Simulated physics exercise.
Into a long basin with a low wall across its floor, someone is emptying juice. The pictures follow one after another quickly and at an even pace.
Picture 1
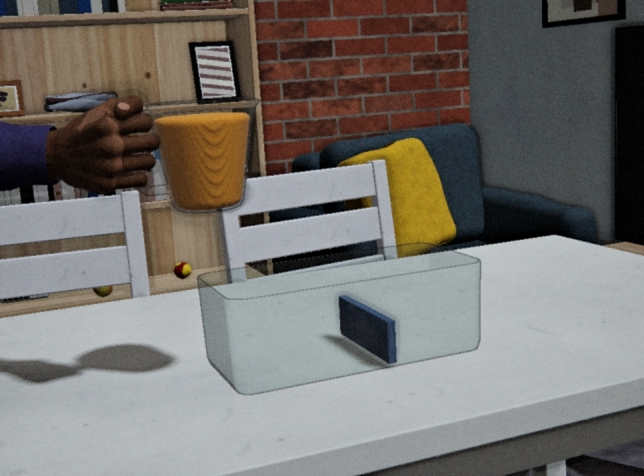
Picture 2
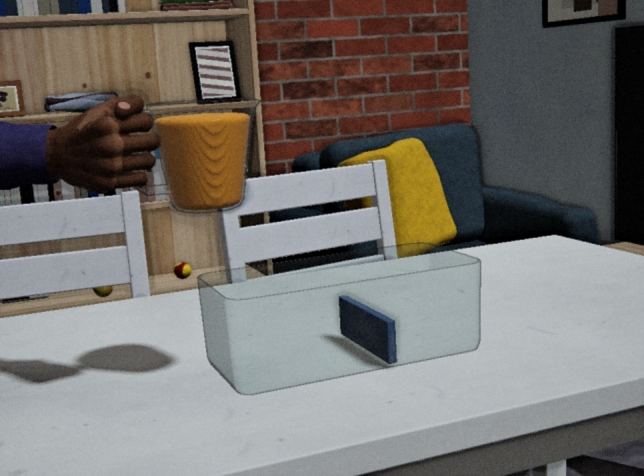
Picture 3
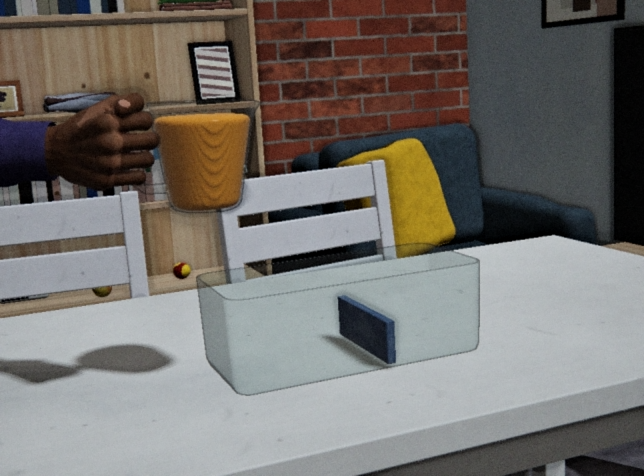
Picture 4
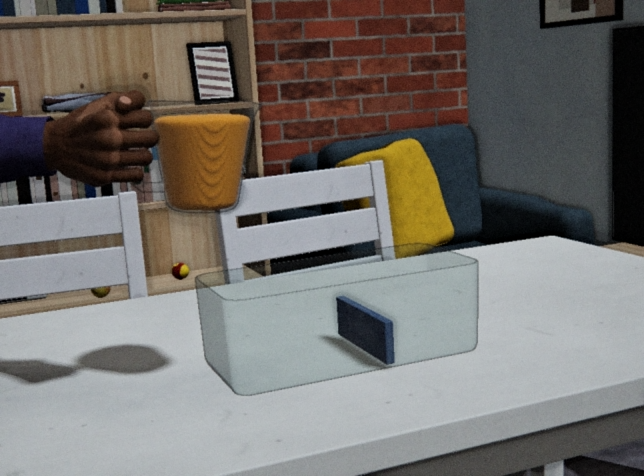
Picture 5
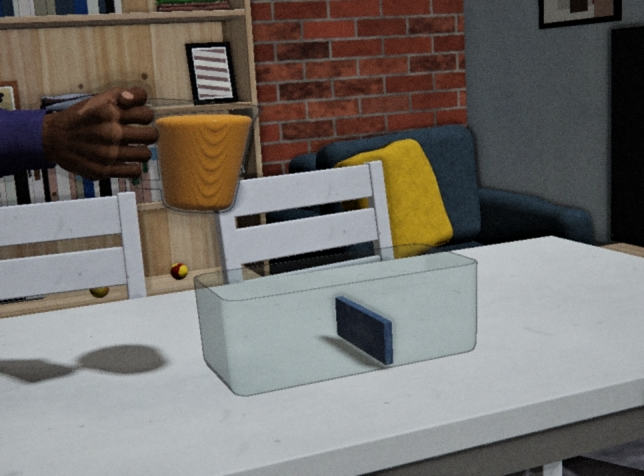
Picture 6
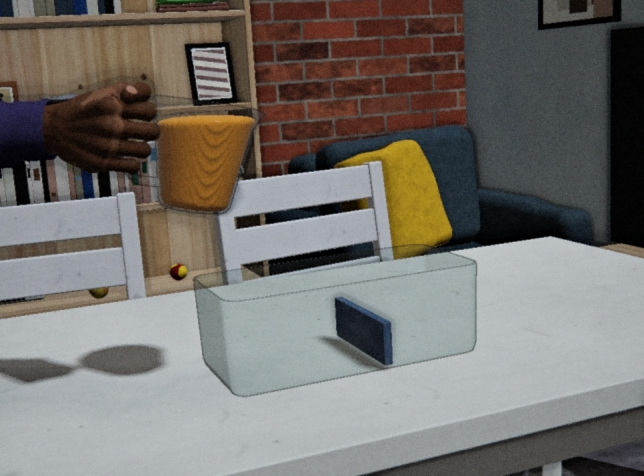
In a living room, a hand slowly tilting a clear cup of orange juice rightward beside a long glass basin on a white table.
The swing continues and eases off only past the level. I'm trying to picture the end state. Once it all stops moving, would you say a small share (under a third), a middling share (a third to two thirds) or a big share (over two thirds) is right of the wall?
A small share, under a third.
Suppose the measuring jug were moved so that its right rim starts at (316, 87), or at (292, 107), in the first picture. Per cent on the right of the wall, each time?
You'd get 80 percent from the first and 35 percent from the second.
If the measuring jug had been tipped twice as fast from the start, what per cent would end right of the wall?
Share on the right: Some 5 percent.
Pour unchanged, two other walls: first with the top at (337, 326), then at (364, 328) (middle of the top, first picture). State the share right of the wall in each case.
Try 1: About 50 percent; try 2: About 15 percent.
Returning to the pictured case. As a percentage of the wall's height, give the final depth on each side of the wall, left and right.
I get 40 % for the left and 0 % for the right.
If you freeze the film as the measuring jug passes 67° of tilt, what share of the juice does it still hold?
Roughly 70 percent remains at that point.
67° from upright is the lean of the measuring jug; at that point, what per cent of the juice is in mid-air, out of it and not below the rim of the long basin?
Some 20 per cent, I'd say.
A moment on, the measuring jug is tipped part way and 72 per cent is still to pour, 7 is left of the wall and 0 right of it.
Next, the measuring jug is tipped right over and 15 per cent is still to pour, 64 is left of the wall and 0 right of it.
Then the measuring jug is tipped right over and 0 per cent is still to pour, 92 is left of the wall and 4 right of it.
Later the measuring jug is tipped right over and 0 per cent is still to pour, 93 is left of the wall and 4 right of it.
In the end 93 per cent lies left of the wall, 4 right of it and 4 outside.
